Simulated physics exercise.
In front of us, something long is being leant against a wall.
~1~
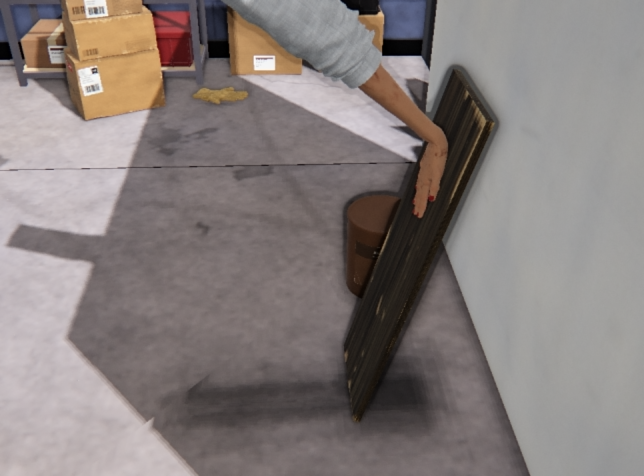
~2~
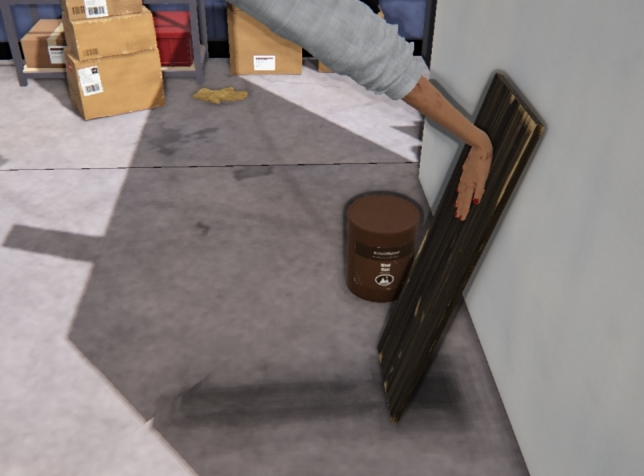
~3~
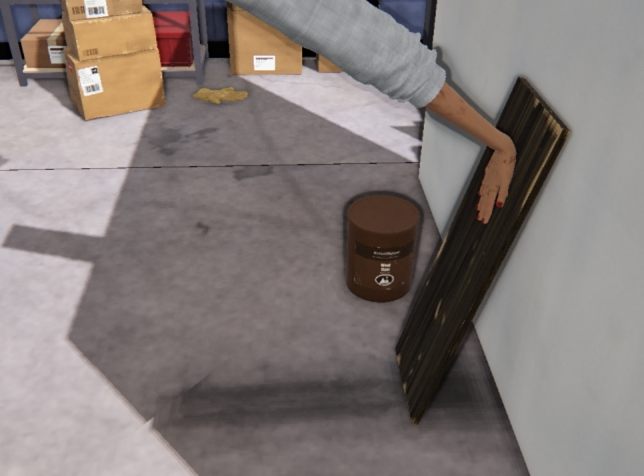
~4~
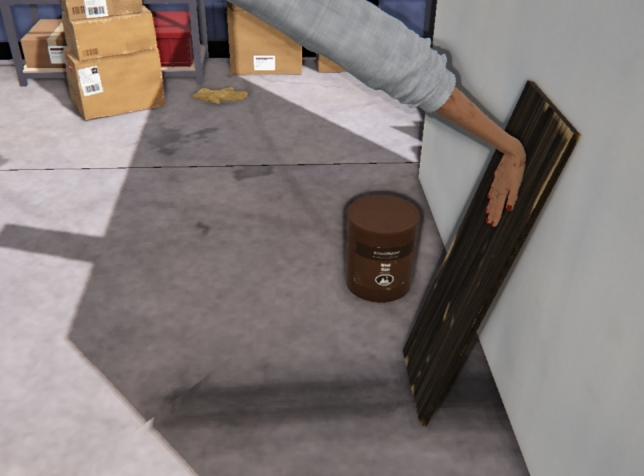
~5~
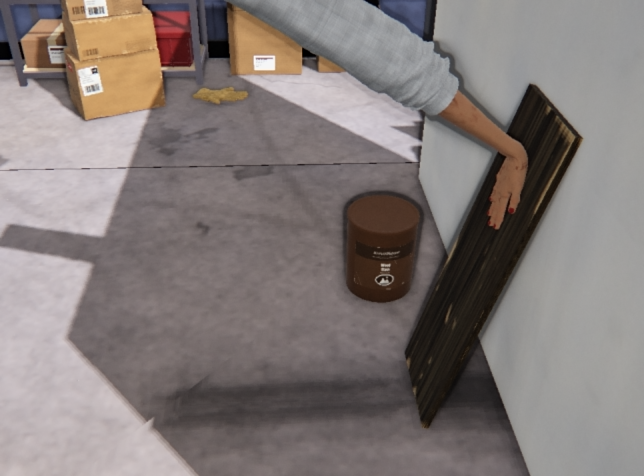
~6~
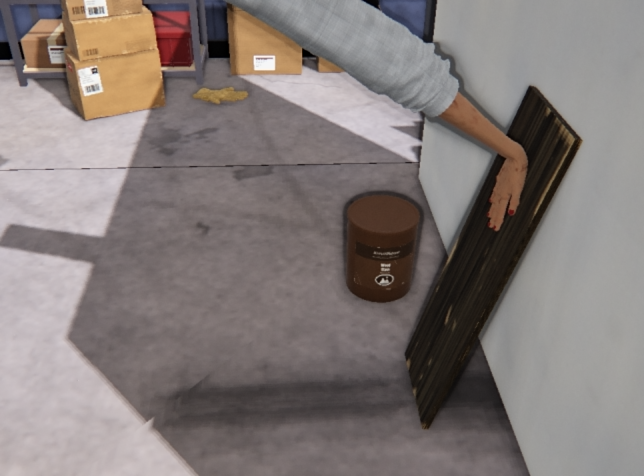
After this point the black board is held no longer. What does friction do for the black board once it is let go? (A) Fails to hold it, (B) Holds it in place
B.
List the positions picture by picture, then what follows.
In the first frame, not yet at the wall; black board (403, 257).
In the second frame, not yet at the wall; black board (444, 260); brown pail (381, 249).
In the third frame, not yet at the wall; black board (465, 262); brown pail (381, 249).
In the fourth frame, not yet at the wall; black board (473, 265); brown pail (381, 249).
In the fifth frame, leant on the wall, still held; black board (475, 267); brown pail (381, 249).
In the sixth frame, leant on the wall, still held; black board (475, 269); brown pail (381, 249).
Then, 0.70 s past the last view, nothing moves.
Then, 1.80 s past the last view, black board resting near (476, 269).
Finally, both still in place. Final places as the last picture's camera would see them, black board near (476, 269). The board stays up.
